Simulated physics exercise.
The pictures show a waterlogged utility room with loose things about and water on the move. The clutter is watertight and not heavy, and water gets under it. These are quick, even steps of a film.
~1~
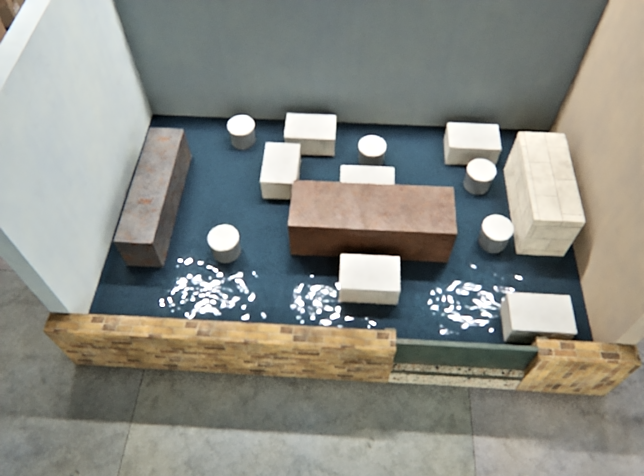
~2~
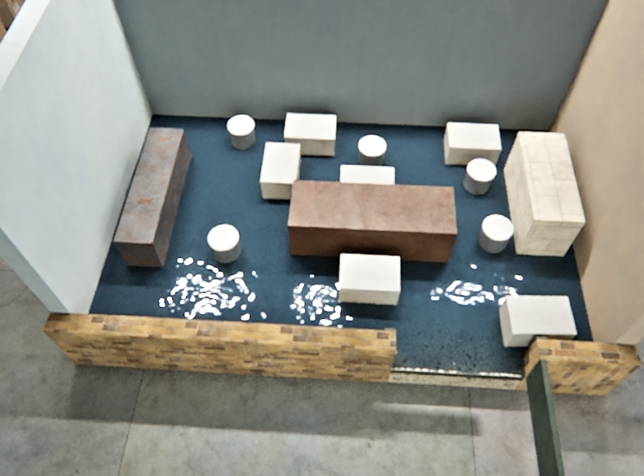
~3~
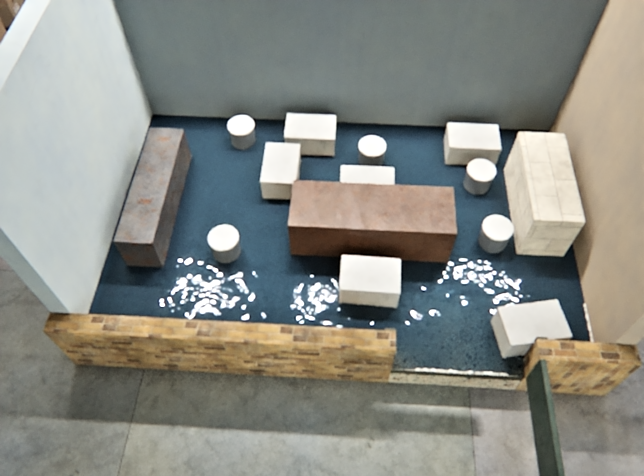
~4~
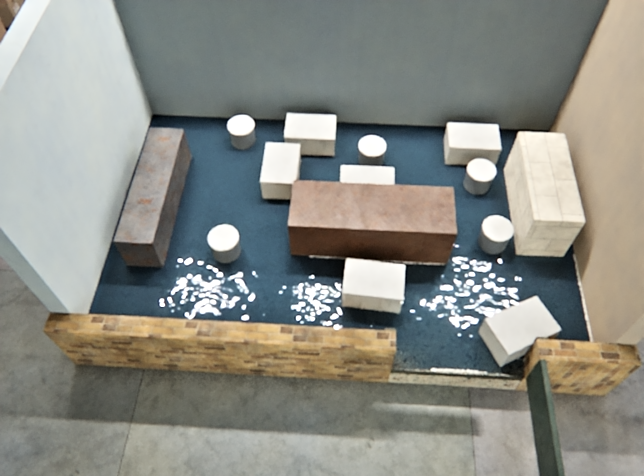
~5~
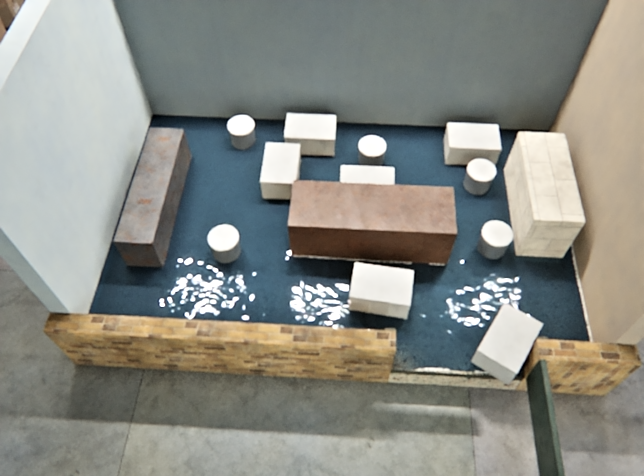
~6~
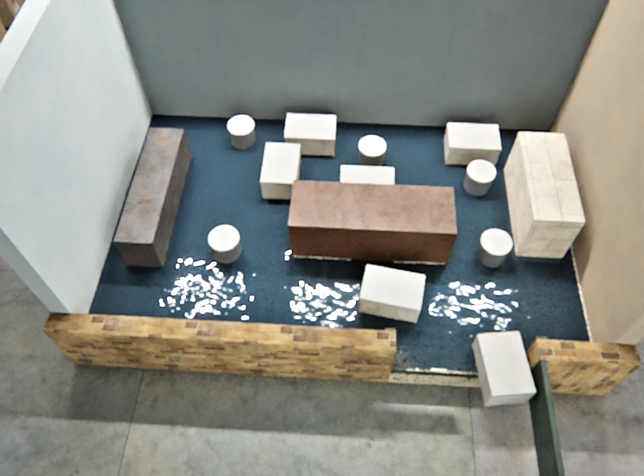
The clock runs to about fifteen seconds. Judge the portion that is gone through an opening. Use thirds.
It is one to two thirds.
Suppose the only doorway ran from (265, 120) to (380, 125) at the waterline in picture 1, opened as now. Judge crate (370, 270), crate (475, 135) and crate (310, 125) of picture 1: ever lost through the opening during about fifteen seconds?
In that order: No, through, carried outside.
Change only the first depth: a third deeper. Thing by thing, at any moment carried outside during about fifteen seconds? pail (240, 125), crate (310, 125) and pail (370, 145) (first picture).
In turn: Still in, inside, kept in.
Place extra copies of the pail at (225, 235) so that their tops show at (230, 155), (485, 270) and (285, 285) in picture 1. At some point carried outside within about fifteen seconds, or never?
In turn: Kept in, through, carried outside.
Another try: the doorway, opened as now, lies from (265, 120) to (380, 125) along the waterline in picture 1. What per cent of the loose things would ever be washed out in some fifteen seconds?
Near 80 in a hundred.
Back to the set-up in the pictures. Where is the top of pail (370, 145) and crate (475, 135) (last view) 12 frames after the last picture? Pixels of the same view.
At about (412, 157) and (480, 166).
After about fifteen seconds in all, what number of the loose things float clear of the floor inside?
It comes to 6.
A moment on, 1 of 11 are out; 10 afloat.
Next, 3 of 11 are out; 8 afloat.
Later, 5 of 11 are out; 6 afloat.
In the end, 5 of 11 are out; 6 afloat.
